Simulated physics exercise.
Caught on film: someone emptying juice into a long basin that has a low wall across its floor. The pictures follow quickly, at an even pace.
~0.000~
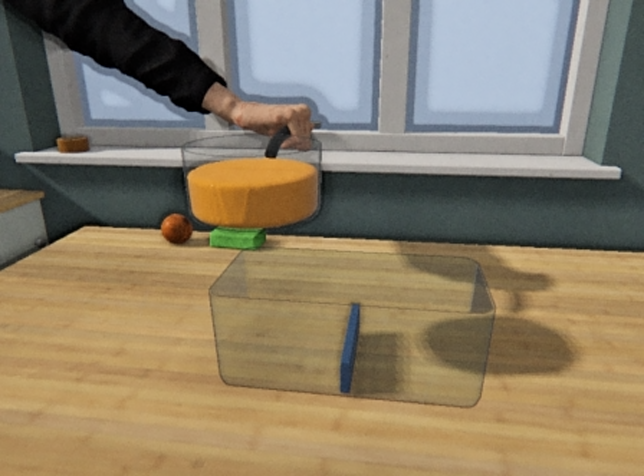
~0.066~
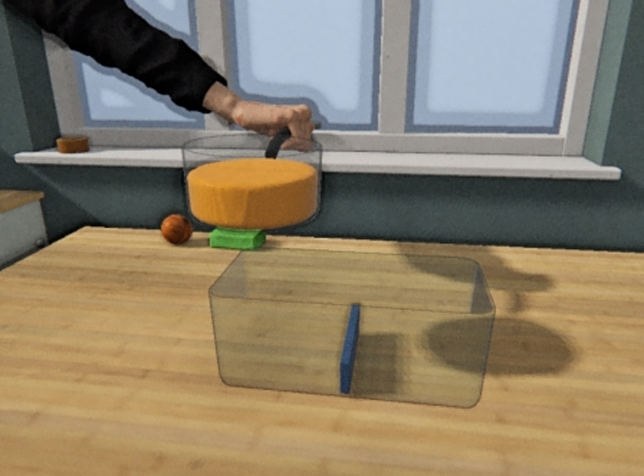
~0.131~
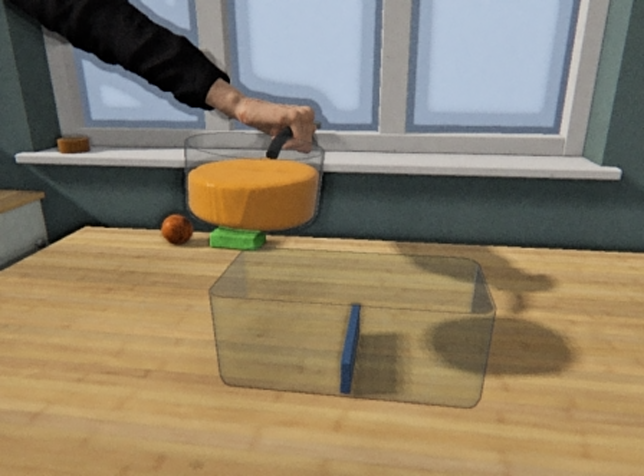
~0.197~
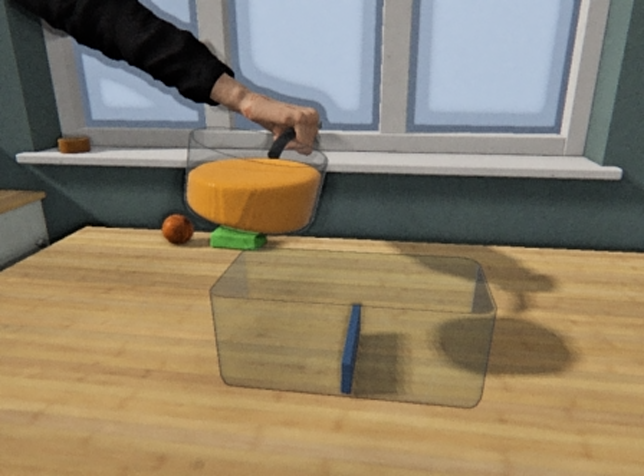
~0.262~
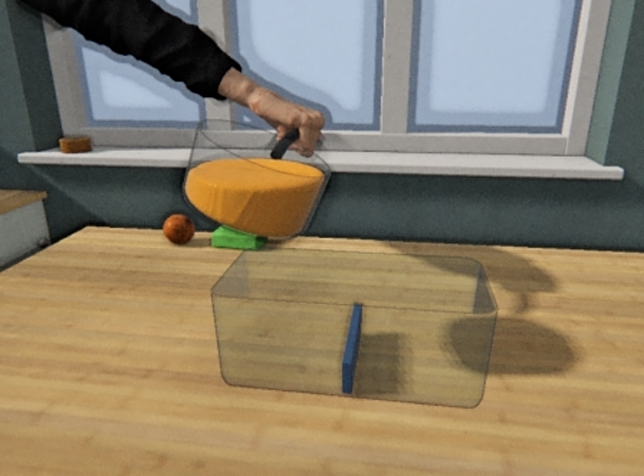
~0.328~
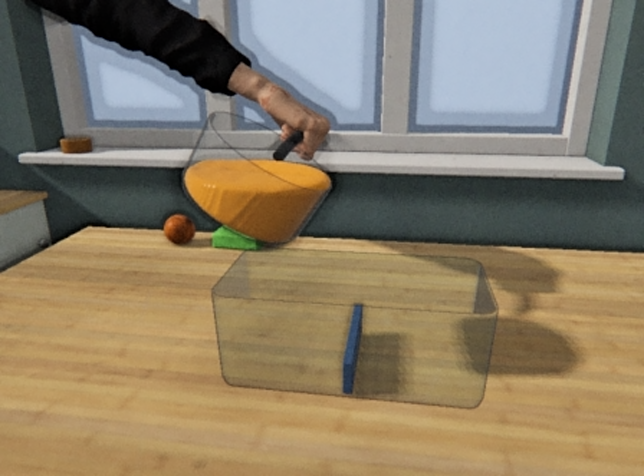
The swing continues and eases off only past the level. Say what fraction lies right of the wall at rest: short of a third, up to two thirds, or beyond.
In the end from a third to two thirds is right of the wall.
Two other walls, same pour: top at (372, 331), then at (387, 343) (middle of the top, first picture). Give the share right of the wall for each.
Near 30 % and 15 %.
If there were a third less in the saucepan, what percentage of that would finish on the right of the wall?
Close to 40 per cent.
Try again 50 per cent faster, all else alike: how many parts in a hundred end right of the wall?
About 45 per cent.
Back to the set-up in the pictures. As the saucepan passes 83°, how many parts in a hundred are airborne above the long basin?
About 30 per cent.
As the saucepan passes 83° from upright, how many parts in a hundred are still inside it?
Roughly 40 in a hundred.
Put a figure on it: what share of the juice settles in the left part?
Some 40 per cent.
A moment on, the saucepan is tipped on its side and 42 per cent is still to pour, 3 is left of the wall and 24 right of it.
Next, the saucepan is tipped on its side and 13 per cent is still to pour, 23 is left of the wall and 58 right of it.
Then the saucepan is tipped on its side and 3 per cent is still to pour, 37 is left of the wall and 57 right of it.
Later the saucepan is tipped on its side and 1 per cent is still to pour, 41 is left of the wall and 57 right of it.
At rest 42 per cent lies left of the wall, 57 right of it and 1 outside.
